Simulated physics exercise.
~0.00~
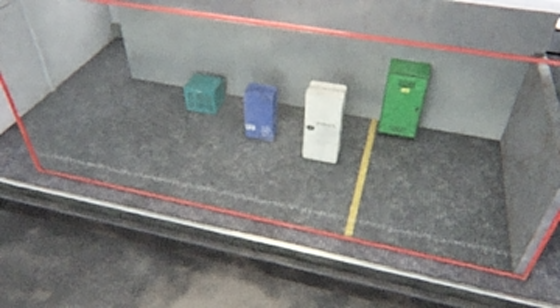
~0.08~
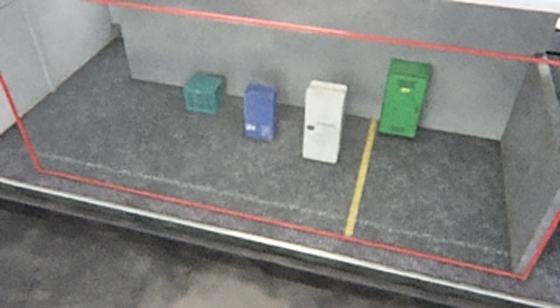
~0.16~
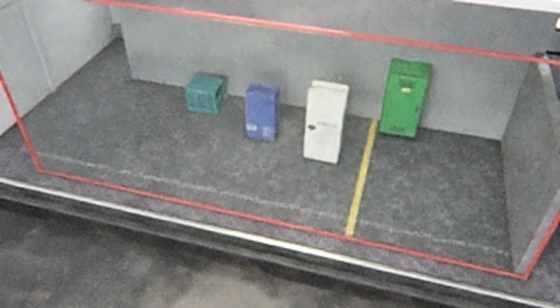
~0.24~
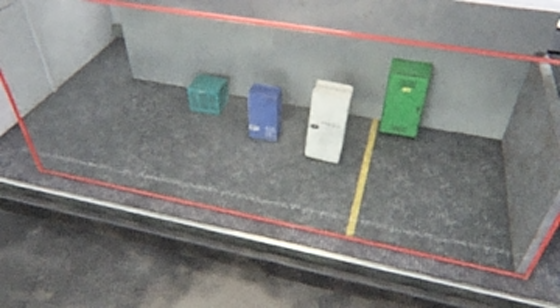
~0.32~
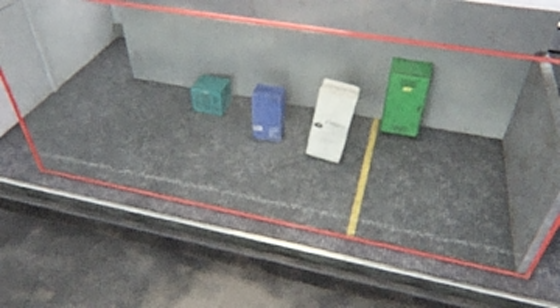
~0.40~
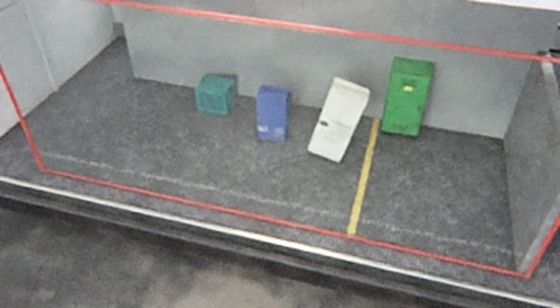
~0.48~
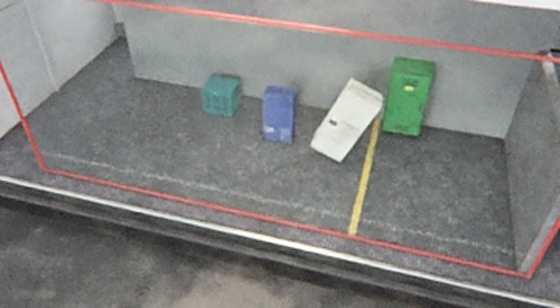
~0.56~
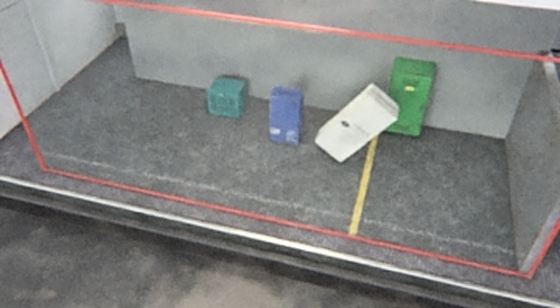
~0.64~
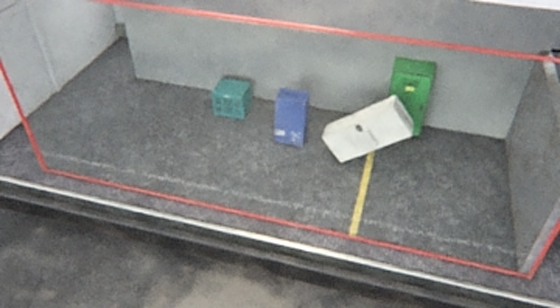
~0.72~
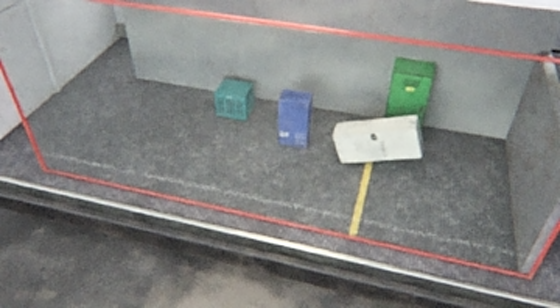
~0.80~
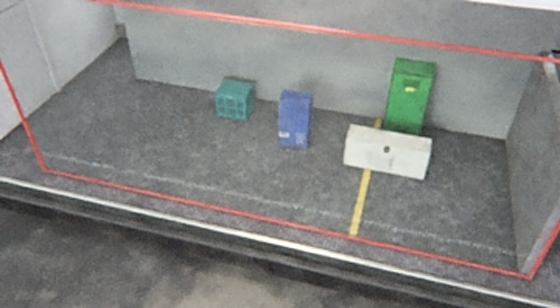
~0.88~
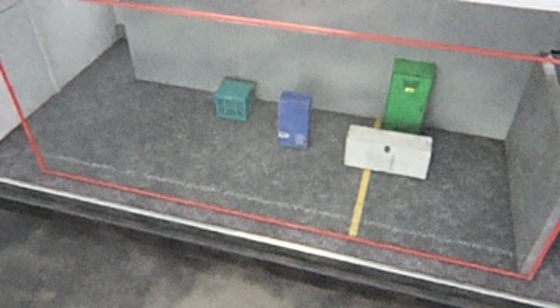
To begin with, a teal crate, a blue tall box and a white tall box stand in a row on a grey floor, with a green locker against the back wall near a yellow line. After a still moment, the crate and the blue box begin sliding slowly to the right, while the white box tilts that way. The white box leans further and topples onto its side in front of the locker, as the other two keep upright and come to rest. It shifts slightly more and ends lying across the yellow line, with the crate and blue box stopped short of it.
